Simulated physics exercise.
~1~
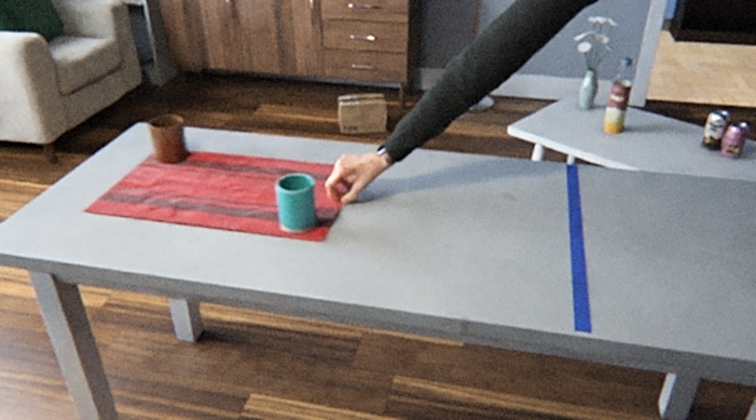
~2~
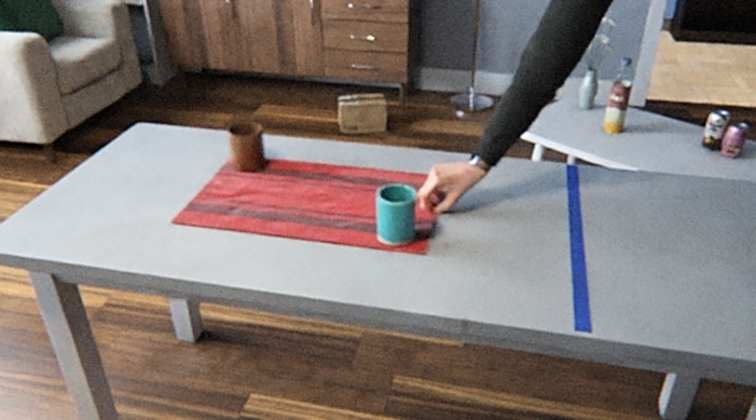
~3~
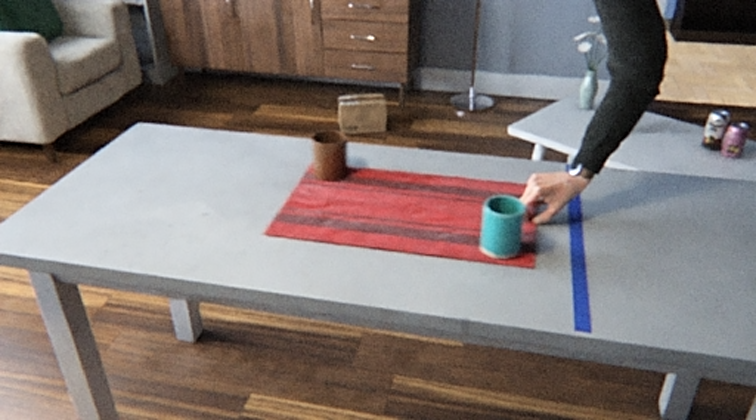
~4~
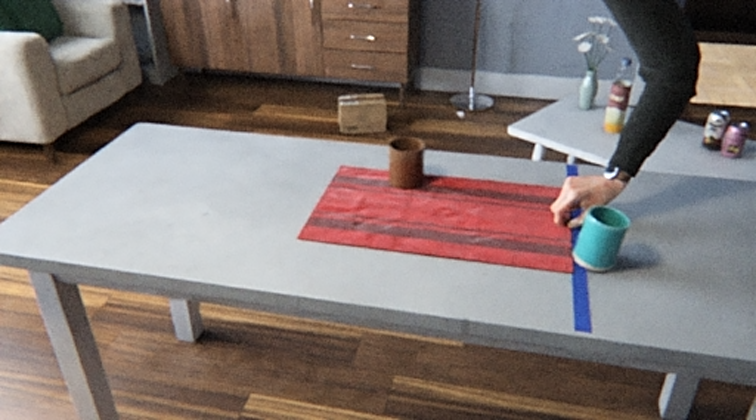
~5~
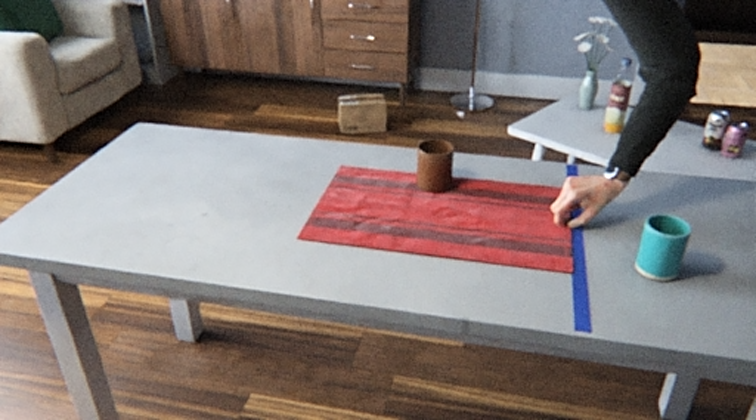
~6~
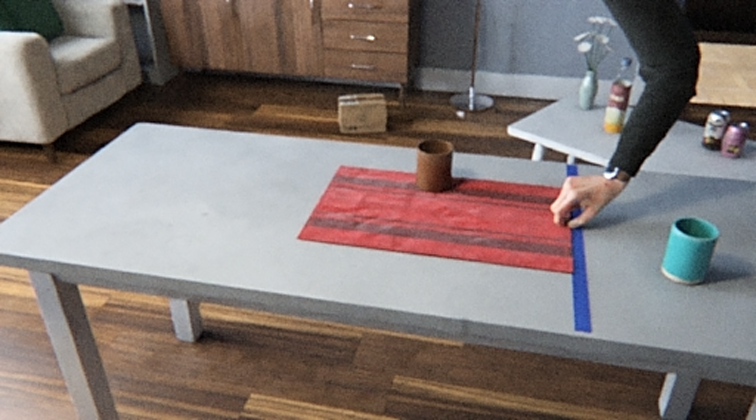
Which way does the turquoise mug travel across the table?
The turquoise mug travels to the right, first riding on the red mat and then sliding off its front edge.
